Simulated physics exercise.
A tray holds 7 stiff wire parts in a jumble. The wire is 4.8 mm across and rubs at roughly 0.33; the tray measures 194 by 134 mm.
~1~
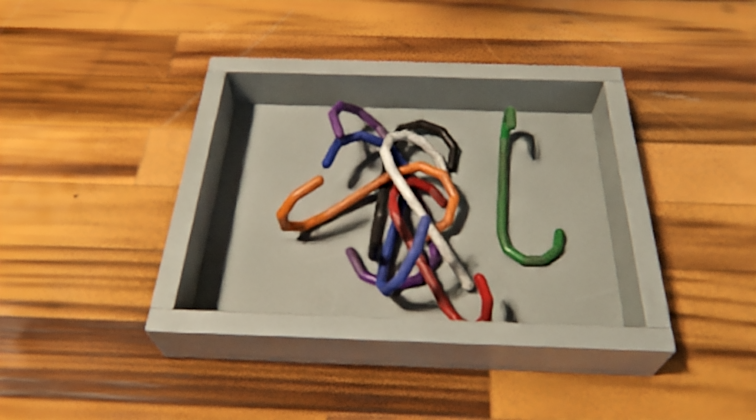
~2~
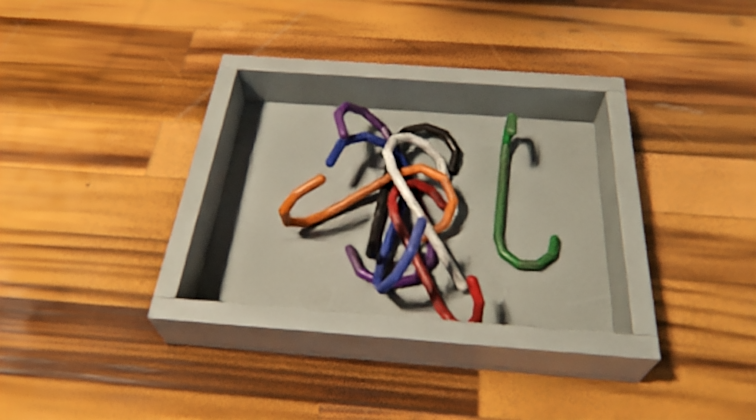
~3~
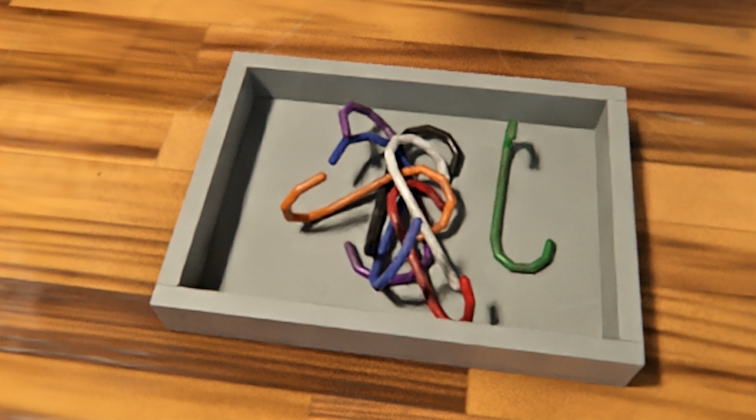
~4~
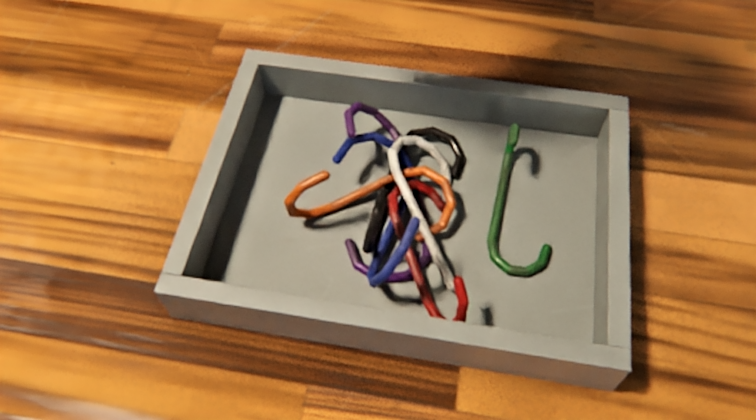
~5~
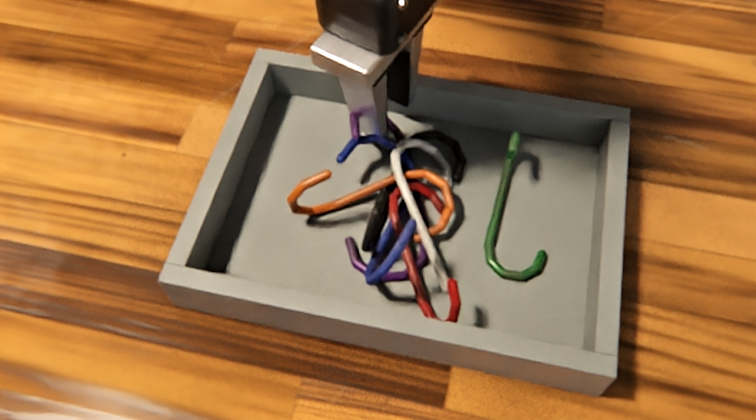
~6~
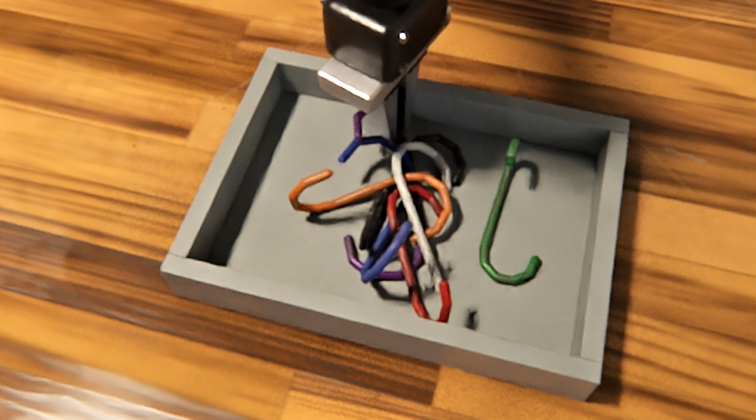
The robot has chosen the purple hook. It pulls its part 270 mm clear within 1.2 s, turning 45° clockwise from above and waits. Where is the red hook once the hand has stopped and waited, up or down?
It rises too.
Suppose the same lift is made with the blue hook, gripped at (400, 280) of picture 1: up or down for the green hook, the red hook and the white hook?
Green hook stays behind, red hook down, white hook down.
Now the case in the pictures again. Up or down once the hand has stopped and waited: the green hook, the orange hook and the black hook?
Green hook stays behind, orange hook up, black hook up.
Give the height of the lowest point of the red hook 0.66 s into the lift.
Some 110 mm up.
Then, 0.36 s into the lift, lowest point more than 20 mm over the tray floor, purple hook 58 mm, blue hook 55 mm, white hook 50 mm, red hook 33 mm.
Then, 0.66 s into the lift, lowest point more than 20 mm over the tray floor, purple hook 158 mm, red hook 113 mm, white hook 96 mm, black hook 81 mm, orange hook 50 mm.
Then, 1.20 s into the lift, lowest point more than 20 mm over the tray floor, purple hook 272 mm, red hook 196 mm, black hook 190 mm, orange hook 118 mm, blue hook 37 mm.
At rest, hanging purple hook 272 mm, red hook 195 mm, black hook 190 mm, orange hook 117 mm; the other 3 are down.
